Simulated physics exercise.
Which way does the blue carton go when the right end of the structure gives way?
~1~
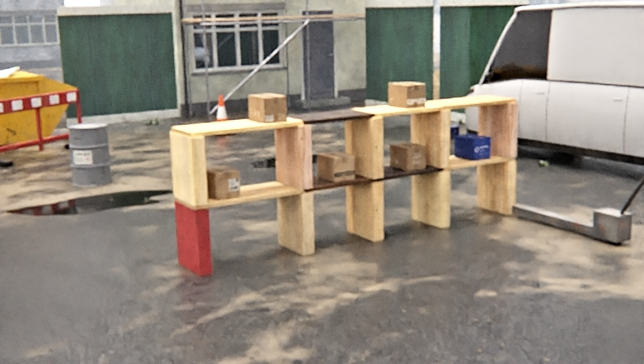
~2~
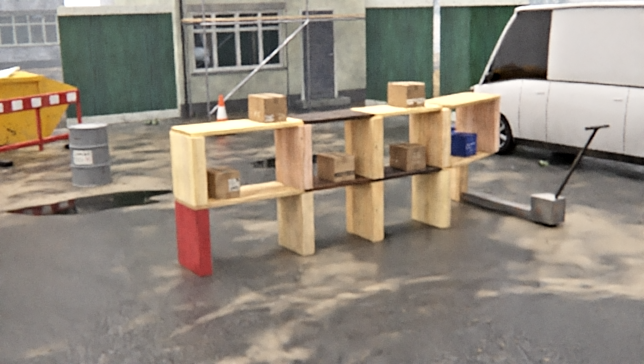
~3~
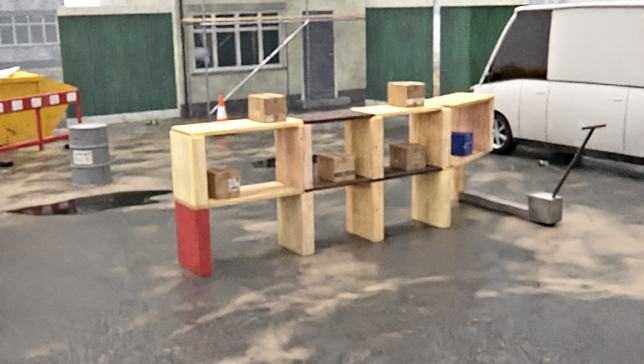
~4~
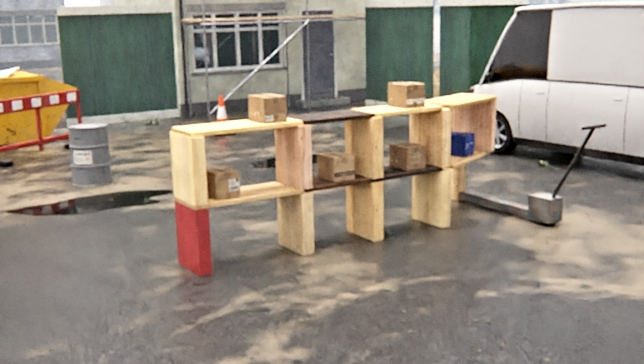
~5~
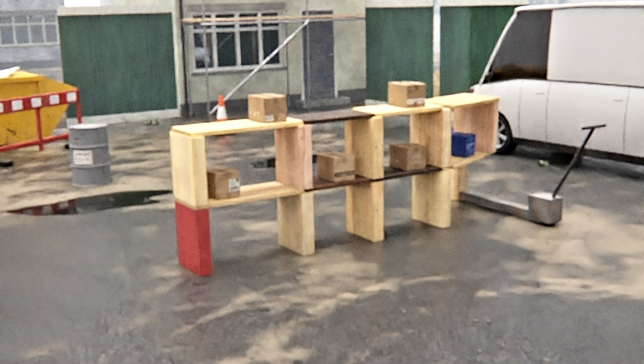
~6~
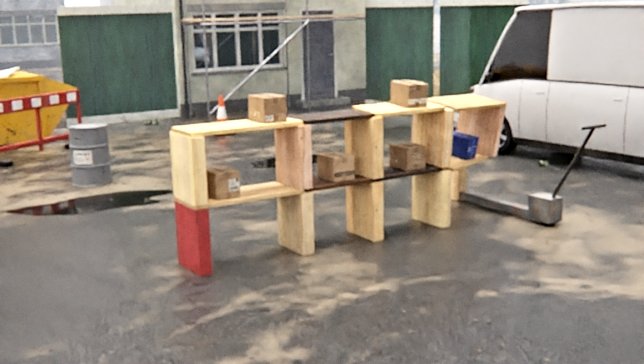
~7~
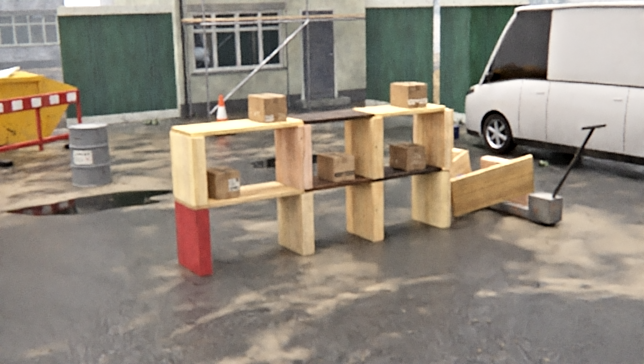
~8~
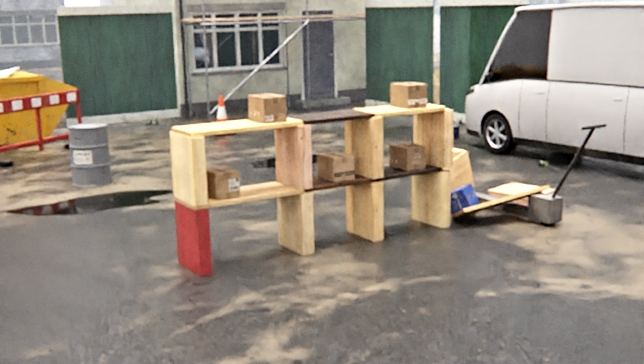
The blue carton moves down, ending low among the fallen boards near the jack.
